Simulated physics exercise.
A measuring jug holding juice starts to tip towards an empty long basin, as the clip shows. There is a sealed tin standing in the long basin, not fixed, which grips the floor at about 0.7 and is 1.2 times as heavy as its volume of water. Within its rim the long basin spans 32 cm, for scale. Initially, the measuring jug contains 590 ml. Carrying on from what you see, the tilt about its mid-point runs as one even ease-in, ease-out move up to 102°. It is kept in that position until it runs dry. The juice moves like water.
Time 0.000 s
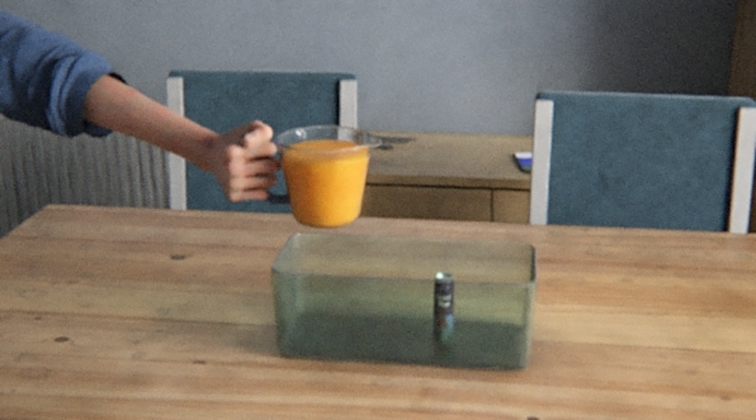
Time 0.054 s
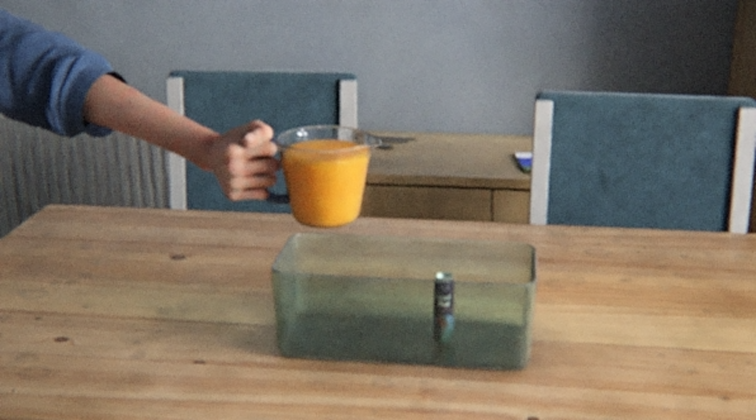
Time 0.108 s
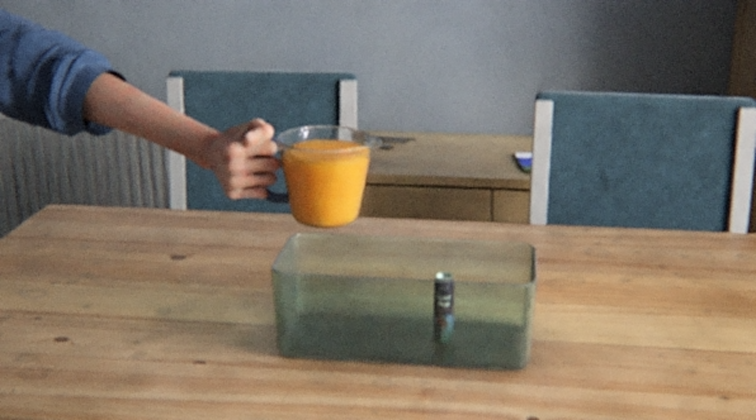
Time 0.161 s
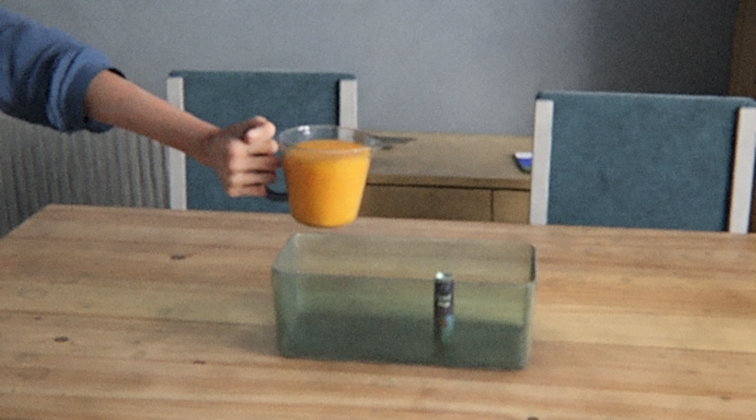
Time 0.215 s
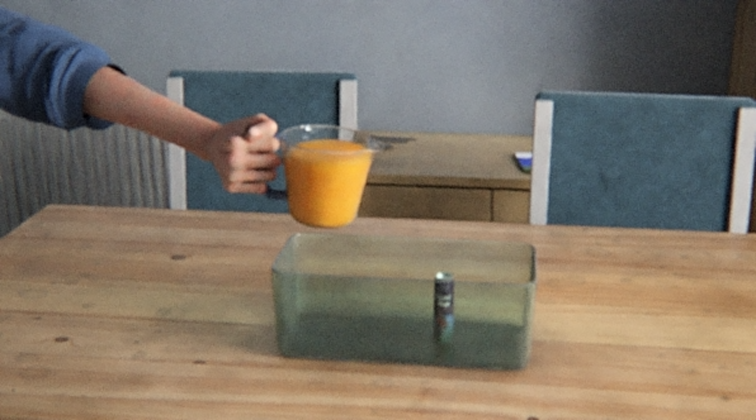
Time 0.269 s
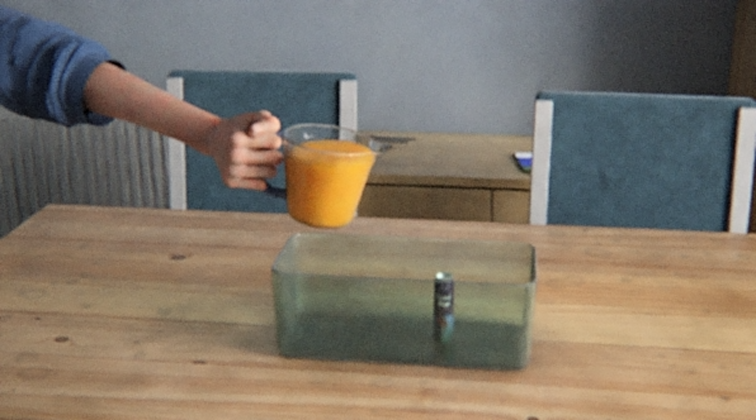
A hand gripping a clear jug of orange juice held it nearly still above a long, empty see-through basin on a wooden table, then tilted it slightly to the right.
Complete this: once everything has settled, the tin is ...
Once everything has settled, the tin is lying over.
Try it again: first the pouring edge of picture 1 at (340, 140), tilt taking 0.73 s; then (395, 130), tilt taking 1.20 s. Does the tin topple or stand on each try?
Try 1: Still standing; try 2: Tipped over.
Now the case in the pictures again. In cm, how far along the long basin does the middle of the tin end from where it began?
In the end the tin's centre has shifted about 6.0 centimetres.
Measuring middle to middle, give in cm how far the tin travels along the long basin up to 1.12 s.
Its middle sits about 4 cm from the start.
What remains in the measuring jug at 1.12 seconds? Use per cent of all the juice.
I reckon near 18 per cent still sits there.
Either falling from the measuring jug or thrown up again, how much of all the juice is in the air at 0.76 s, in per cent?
My guess is roughly 16 %.
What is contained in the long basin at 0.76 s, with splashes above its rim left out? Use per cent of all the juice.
Roughly 10 percent of it.
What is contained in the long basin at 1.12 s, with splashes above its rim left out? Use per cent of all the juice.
About 70 %.
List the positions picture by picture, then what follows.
In the first frame, it leans 0°; its right rim is at (381, 142); the juice meets the walls at (284, 148) and (368, 151); the long basin's rim runs from (282, 253) to (535, 265); the tin's top is at (444, 279).
In the second frame, it leans 0°; its right rim is at (381, 142); the juice meets the walls at (284, 148) and (368, 152).
In the third frame, it leans 1°; its right rim is at (382, 143); the juice meets the walls at (285, 148) and (369, 152).
In the fourth frame, it leans 3°; its right rim is at (383, 145); the juice meets the walls at (286, 148) and (370, 152).
In the fifth frame, it leans 6°; its right rim is at (384, 148); the juice meets the walls at (287, 148) and (373, 153).
In the sixth frame, it leans 9°; its right rim is at (386, 151); the juice meets the walls at (289, 148) and (375, 153).
Then, 0.76 s in, the tilt is 57° and 74 per cent is still to pour; the tin stands where it began.
Then, 1.12 s in, the tilt is 92° and 19 per cent is still to pour; the tin leans 49°.
Then, 1.50 s in, the tilt is 102° and 0 per cent is still to pour; the tin lies on its side.
Then, 1.91 s in, the tilt is 102° and 0 per cent is still to pour; the tin lies on its side.
Finally, the tin lies on its side.
